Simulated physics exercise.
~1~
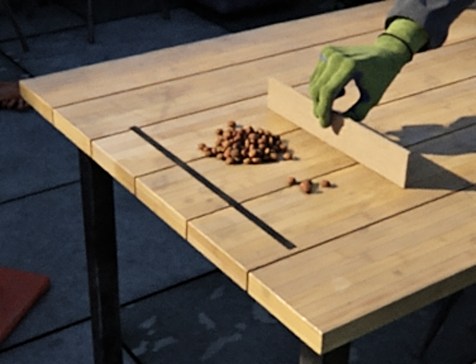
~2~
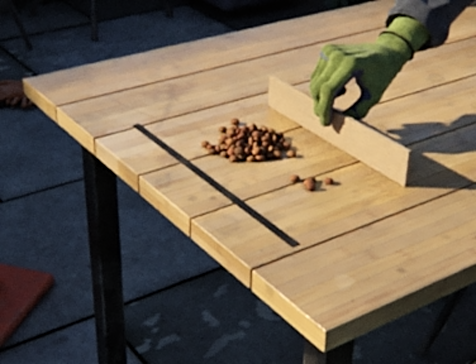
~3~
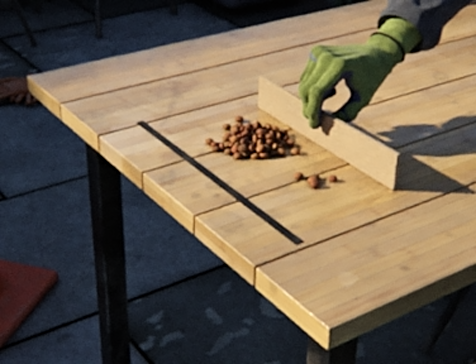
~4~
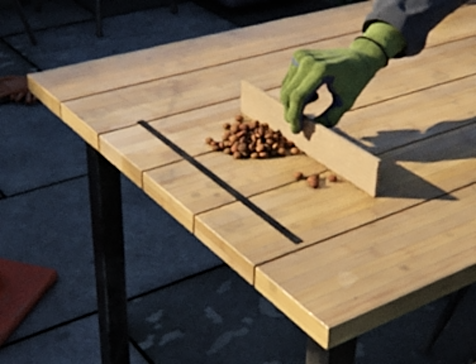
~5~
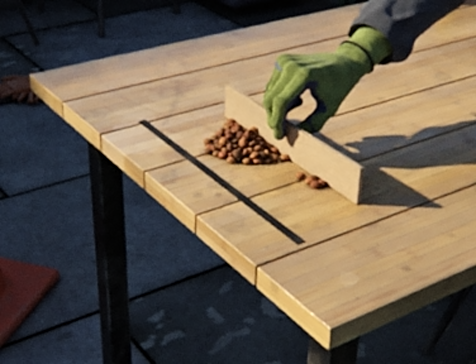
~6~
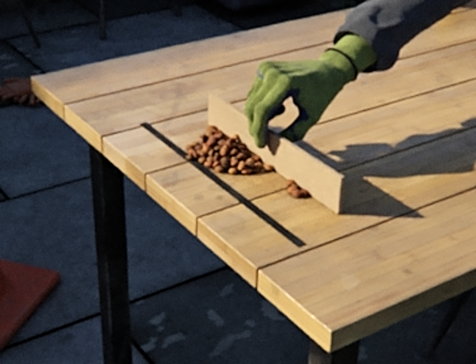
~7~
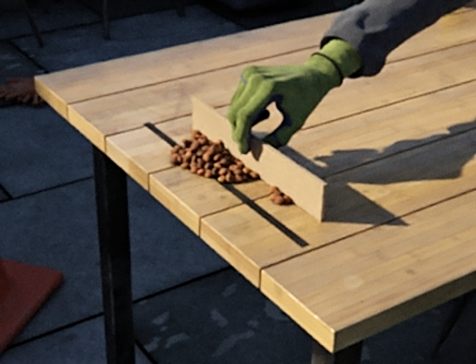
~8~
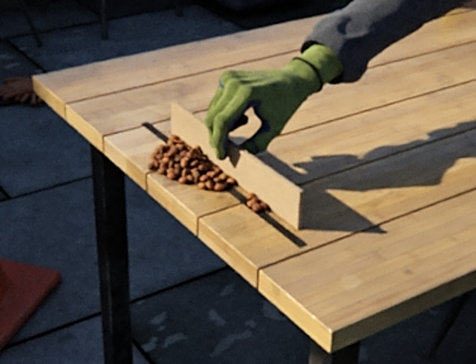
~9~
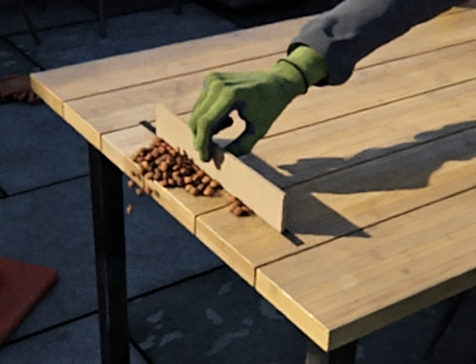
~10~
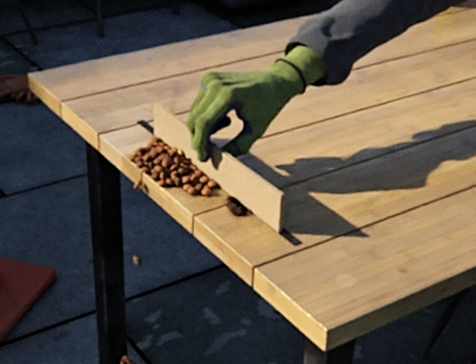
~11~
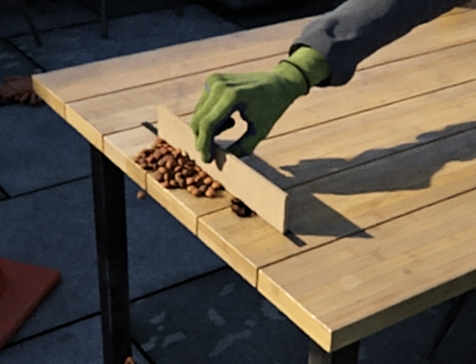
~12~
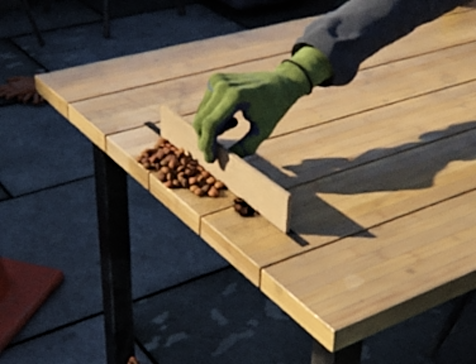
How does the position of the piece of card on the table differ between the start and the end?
At the start the card stands to the right of the pellets, well away from the black tape. By the end it is further left, standing at the tape near the table's edge.
